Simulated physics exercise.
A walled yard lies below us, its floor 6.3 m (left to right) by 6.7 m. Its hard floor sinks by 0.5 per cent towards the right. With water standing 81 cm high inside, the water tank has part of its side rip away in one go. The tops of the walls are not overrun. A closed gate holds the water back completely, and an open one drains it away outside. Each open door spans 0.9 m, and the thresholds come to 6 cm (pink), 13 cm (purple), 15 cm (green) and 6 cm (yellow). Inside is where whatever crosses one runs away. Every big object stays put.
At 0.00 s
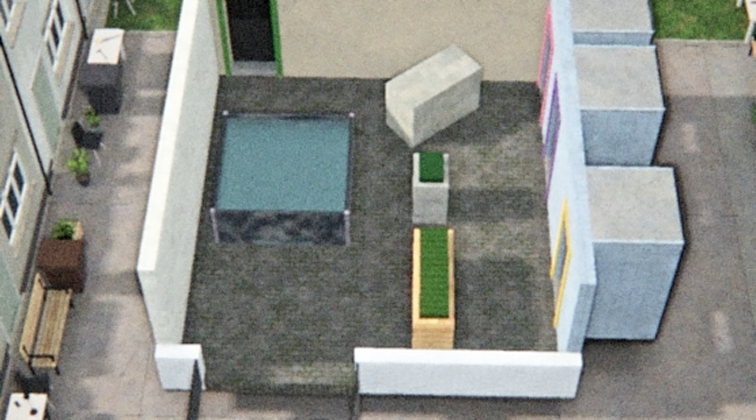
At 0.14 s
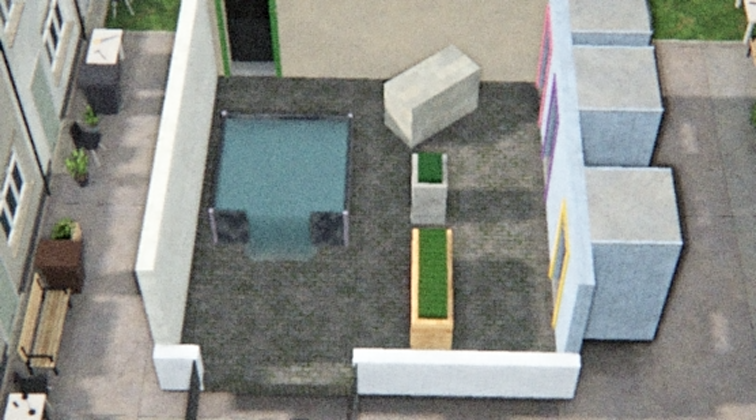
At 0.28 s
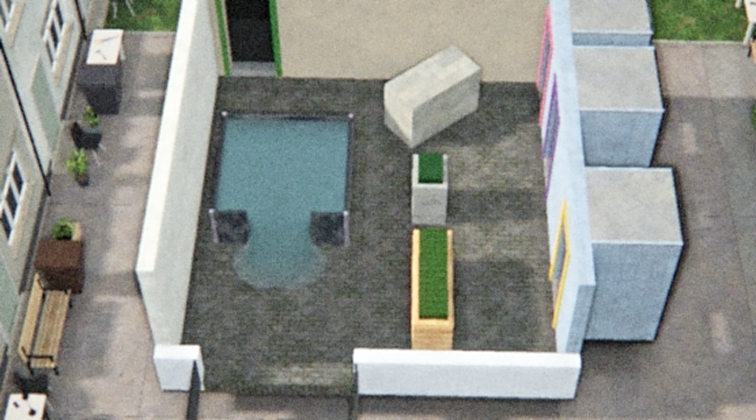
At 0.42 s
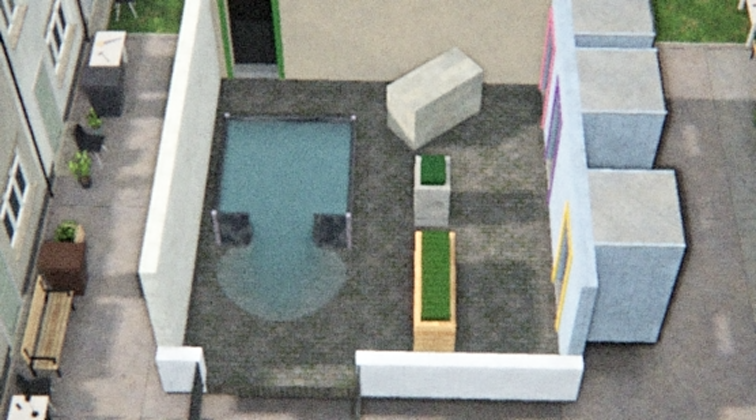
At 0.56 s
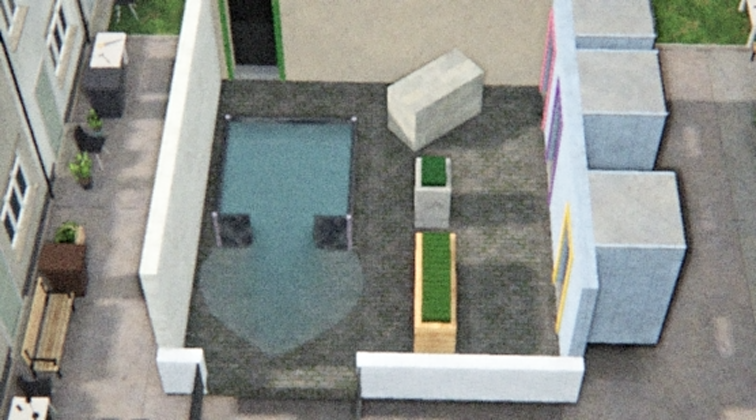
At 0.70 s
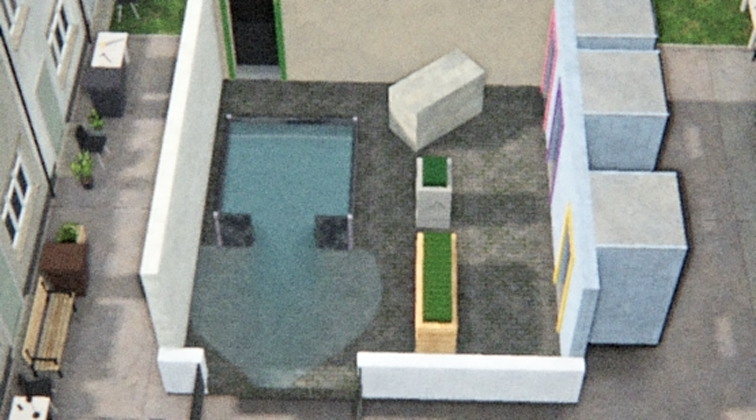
The clip opens on a walled yard seen from above, with still water in a tank at the left. The middle of the tank's near side gives way and water pours through the gap, fanning out across the paving in a rounded sheet that spreads toward the low front wall and the long planter.
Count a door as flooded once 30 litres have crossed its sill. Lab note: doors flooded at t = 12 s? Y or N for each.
Pink door N, purple door N, green door N, yellow door N.
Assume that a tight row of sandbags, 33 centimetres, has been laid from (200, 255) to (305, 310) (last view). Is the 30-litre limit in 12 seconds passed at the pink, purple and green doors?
Then the pink door is over the mark, the purple door short of it, the green door short of it.
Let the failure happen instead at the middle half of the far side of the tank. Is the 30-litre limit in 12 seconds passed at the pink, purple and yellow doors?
Here's how it goes: Pink exceeds it, purple falls short, yellow falls short.
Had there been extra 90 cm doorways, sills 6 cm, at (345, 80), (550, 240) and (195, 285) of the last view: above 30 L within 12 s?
So, in the order given, it's shy of the mark, then shy of the mark, then beyond the mark.
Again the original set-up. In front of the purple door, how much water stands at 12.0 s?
Depth: Approx. 2.5 cm.
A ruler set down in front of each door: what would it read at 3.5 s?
Depths in cm: Pink 0, purple 0, green 0, yellow 7.
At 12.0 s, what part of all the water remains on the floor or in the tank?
36 %.
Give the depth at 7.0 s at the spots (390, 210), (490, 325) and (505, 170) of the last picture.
Taking the spots in order: 2 cm, 1 cm, 2 cm.
After 1.4 s water covers 25 % of the floor and is deepest (49 cm) near (280, 251); pink door not reached, purple door not reached, green door not reached, yellow door not reached.
After 2.2 s water covers 30 % of the floor and is deepest (40 cm) near (192, 372); pink door not reached, purple door not reached, green door not reached, yellow door not reached.
After 3.5 s water covers 35 % of the floor and is deepest (31 cm) near (280, 251); pink door not reached, purple door not reached, green door not reached, yellow door 7 cm at the sill, 0 L in.
After 7.0 s water covers 70 % of the floor and is deepest (16 cm) near (280, 251); pink door 1 cm at the sill, 0 L in, purple door 2 cm at the sill, 0 L in, green door 4 cm at the sill, 0 L in, yellow door 5 cm at the sill, 2 L in.
After 12.0 s water covers 90 % of the floor and is deepest (8 cm) near (280, 251); pink door 6 cm at the sill, 0 L in, purple door 2 cm at the sill, 0 L in, green door 3 cm at the sill, 0 L in, yellow door 3 cm at the sill, 2 L in.
